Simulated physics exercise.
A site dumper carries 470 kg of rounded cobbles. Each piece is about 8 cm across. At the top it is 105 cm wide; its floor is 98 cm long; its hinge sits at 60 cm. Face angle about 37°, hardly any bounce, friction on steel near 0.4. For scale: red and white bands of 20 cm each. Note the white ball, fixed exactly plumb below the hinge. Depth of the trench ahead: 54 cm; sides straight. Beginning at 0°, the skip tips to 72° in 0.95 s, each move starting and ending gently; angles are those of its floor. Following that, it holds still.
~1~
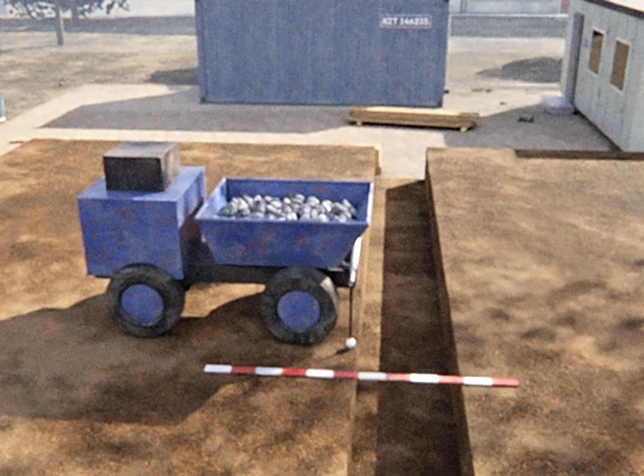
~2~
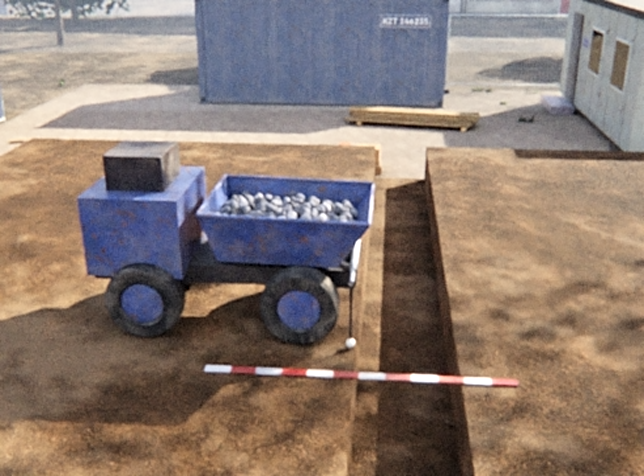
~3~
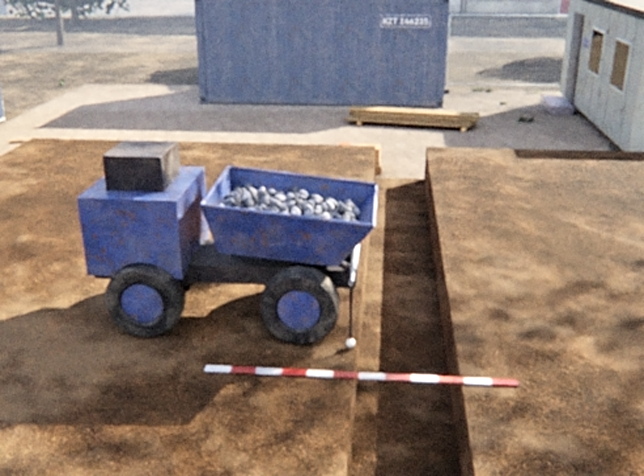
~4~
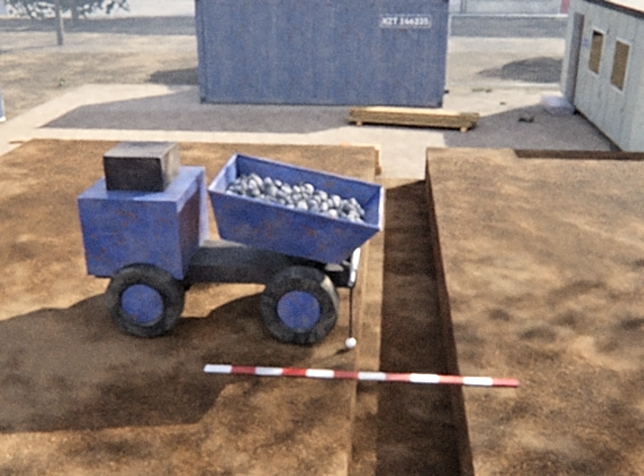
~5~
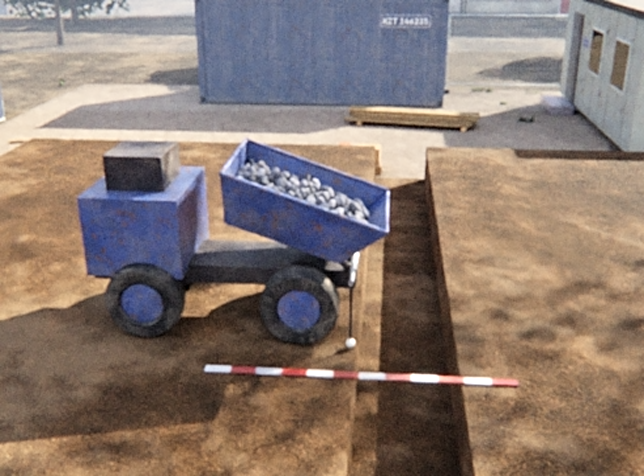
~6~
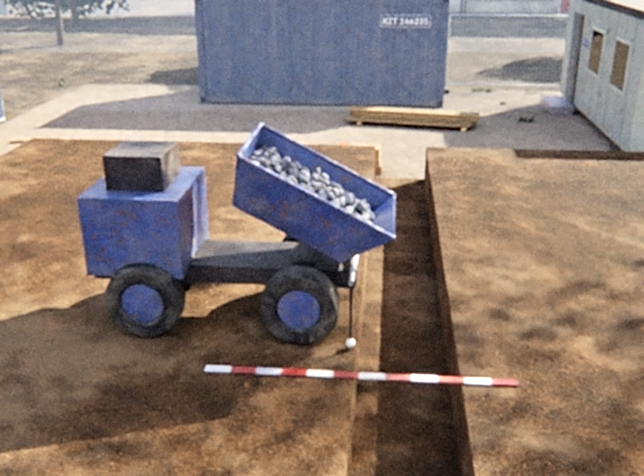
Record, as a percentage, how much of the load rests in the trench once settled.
Approximately 45 out of 100.
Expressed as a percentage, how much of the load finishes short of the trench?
Around 0 per cent of the load ends up there.
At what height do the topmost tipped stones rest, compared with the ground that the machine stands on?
I'd put it at roughly 20 cm above the ground.
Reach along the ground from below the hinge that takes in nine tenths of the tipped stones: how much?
Roughly 190 cm out along the ground.
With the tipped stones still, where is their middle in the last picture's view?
I'd point somewhere around (463, 316).
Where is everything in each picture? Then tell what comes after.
The first picture shows lip at (368, 225), floor tilted 0°, highest stones at (292, 206).
The second picture shows lip at (370, 225), floor tilted 1°, highest stones at (270, 204).
In the third picture, the skip is at 5°, its lip at (374, 226); the top of the load is at (251, 196).
The fourth picture shows lip at (380, 229), floor tilted 11°, highest stones at (247, 186).
The fifth picture shows lip at (387, 233), floor tilted 19°, highest stones at (251, 172).
In the sixth picture, the skip is at 28°, its lip at (394, 239); the top of the load is at (263, 156).
A little later the floor is at 61°; 100 % in the skip; the foremost stones are at (396, 243).
Then the floor is at 72°; 87 % in the skip, 11 % in the trench, 2 % past the trench; the foremost stones are at (462, 278).
Later still the floor is at 72°; 36 % in the skip, 17 % in the trench, 46 % past the trench; the foremost stones are at (549, 321).
In the end the floor is at 72°; 0 % in the skip, 47 % in the trench, 53 % past the trench; the foremost stones are past the picture's edge.
